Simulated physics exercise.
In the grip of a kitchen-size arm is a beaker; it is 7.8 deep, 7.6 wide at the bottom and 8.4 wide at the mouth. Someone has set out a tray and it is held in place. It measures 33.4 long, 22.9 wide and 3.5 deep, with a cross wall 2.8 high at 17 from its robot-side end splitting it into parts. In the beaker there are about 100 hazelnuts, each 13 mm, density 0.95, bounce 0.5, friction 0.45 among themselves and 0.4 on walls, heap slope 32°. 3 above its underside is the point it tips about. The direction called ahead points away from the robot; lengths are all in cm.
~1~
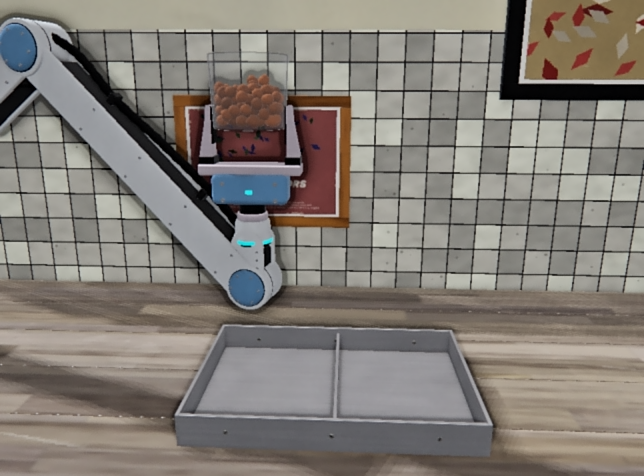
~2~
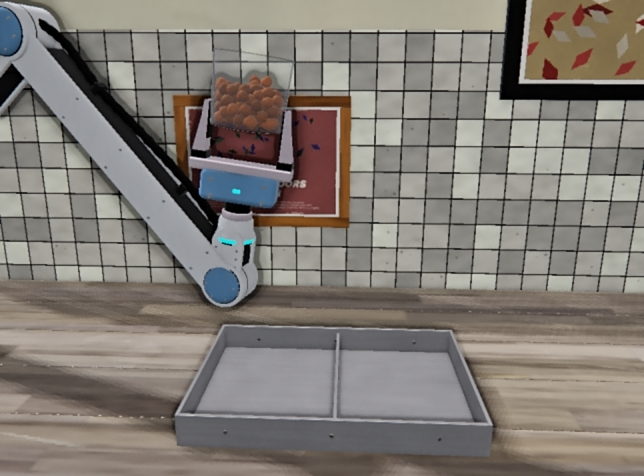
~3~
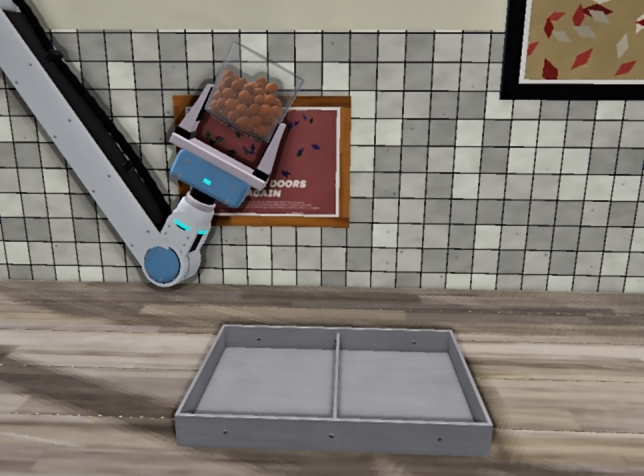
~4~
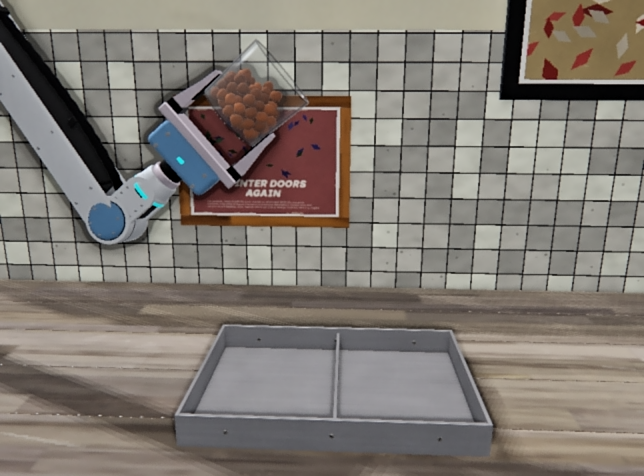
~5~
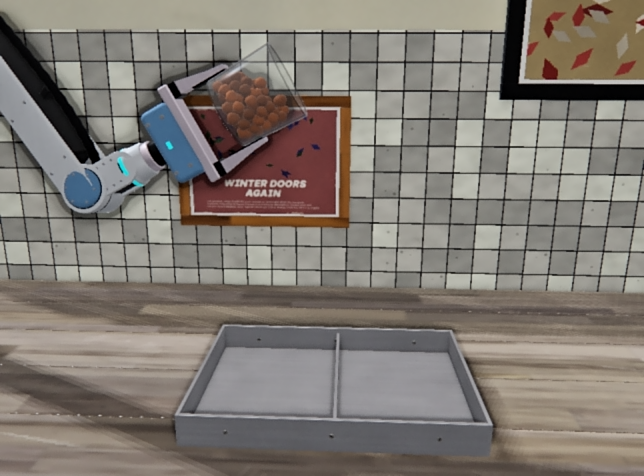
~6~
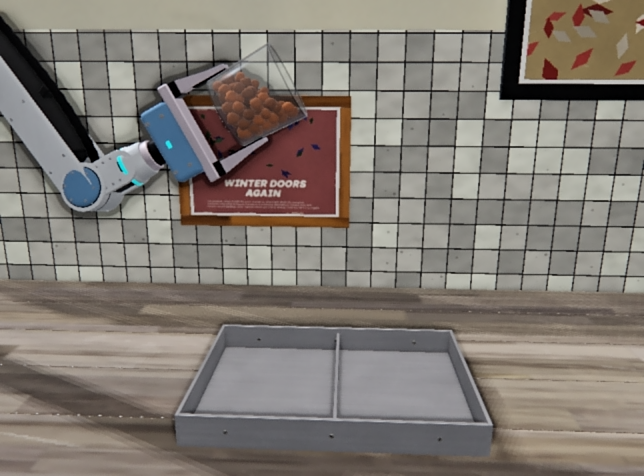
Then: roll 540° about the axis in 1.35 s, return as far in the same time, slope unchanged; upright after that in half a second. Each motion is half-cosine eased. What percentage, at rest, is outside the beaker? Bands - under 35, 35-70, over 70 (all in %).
Under 35 %.
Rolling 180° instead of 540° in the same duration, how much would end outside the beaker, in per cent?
Share: Close to 0 %.
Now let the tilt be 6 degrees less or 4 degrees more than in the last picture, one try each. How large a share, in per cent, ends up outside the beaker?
0 % and 15 %.
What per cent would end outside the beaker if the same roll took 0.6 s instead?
You'd be looking at some 0 per cent.
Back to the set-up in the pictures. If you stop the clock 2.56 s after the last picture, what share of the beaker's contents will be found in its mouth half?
Around 25 per cent.
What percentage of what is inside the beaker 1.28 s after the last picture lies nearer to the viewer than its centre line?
40 per cent, roughly.
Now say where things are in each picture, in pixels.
The first frame shows beaker middle at (249, 93), upright; upper third of the load around (252, 92), from x 220 to 280, top at y 80; 97 in the beaker.
The second frame shows beaker middle at (250, 93), tipped 8°; upper third of the load around (247, 93), from x 220 to 280, top at y 80.
The third frame shows beaker middle at (253, 94), tipped 28°; upper third of the load around (239, 90), from x 215 to 275, top at y 75.
The fourth frame shows beaker middle at (255, 96), tipped 50°; upper third of the load around (240, 89), from x 215 to 275, top at y 75.
The fifth frame shows beaker middle at (256, 98), tipped 62°; upper third of the load around (238, 89), from x 220 to 285, top at y 75.
The sixth frame shows beaker middle at (256, 98), tipped 62°; upper third of the load around (239, 90), from x 220 to 290, top at y 75; 97 in the beaker.
Then, 1.28 s later, tipped 62°, highest piece 39 above the table; 95 in the beaker, 2 in flight or on a rim.
Then, 2.56 s later, tipped 62°, highest piece 39 above the table; 94 in the beaker, 3 in the far-side part.
Then, 3.40 s later, upright, highest piece 40 above the table; 94 in the beaker, 3 in the far-side part.
Then, 4.10 s later, upright, highest piece 40 above the table; 94 in the beaker, 3 in the far-side part.
At rest, 94 in the beaker, 3 in the far-side part. That is 3 % outside the beaker.
